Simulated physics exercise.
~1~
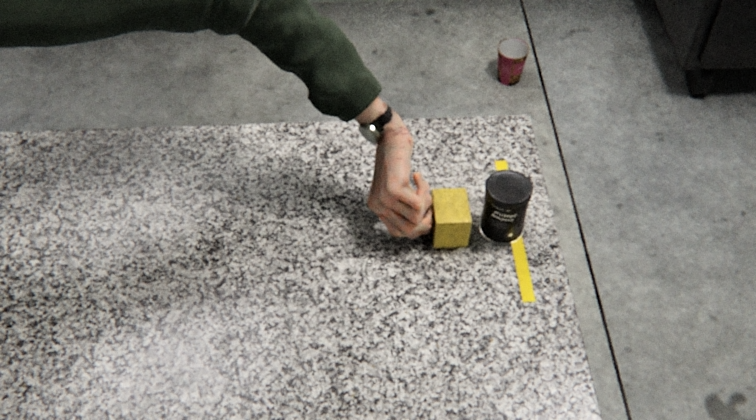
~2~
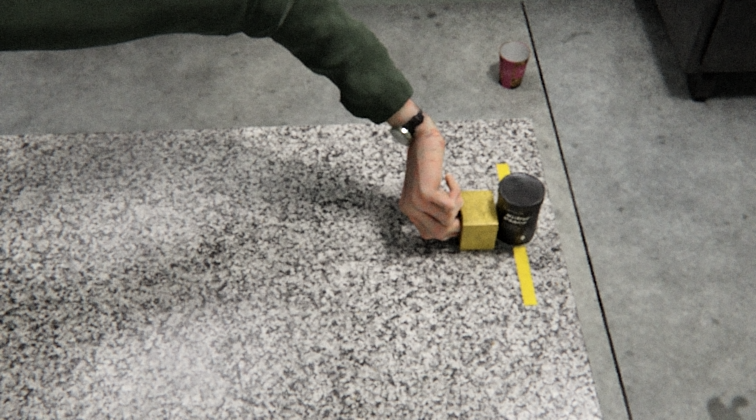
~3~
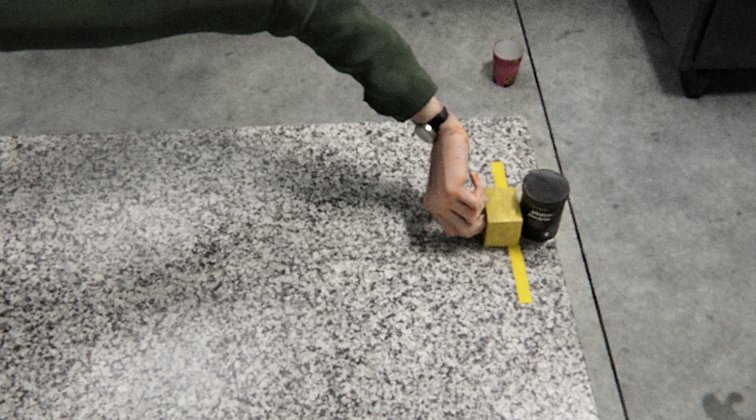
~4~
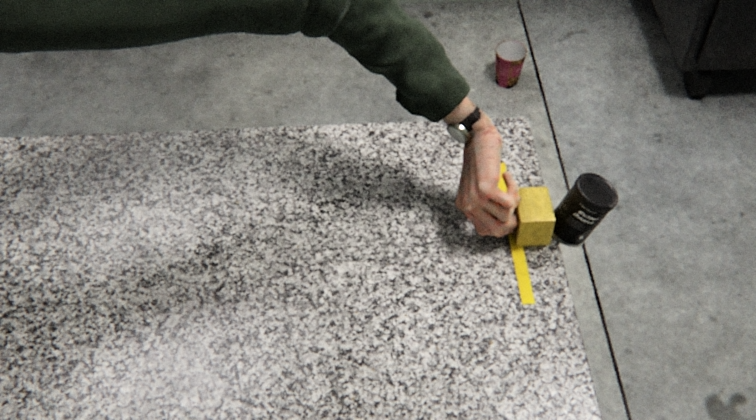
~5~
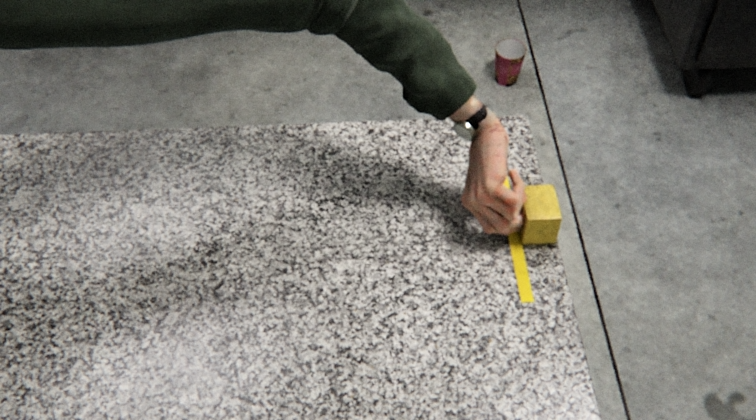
Black tin sliding right as a hand pushes a yellow block against it, then tipping over the table edge and dropping from view.
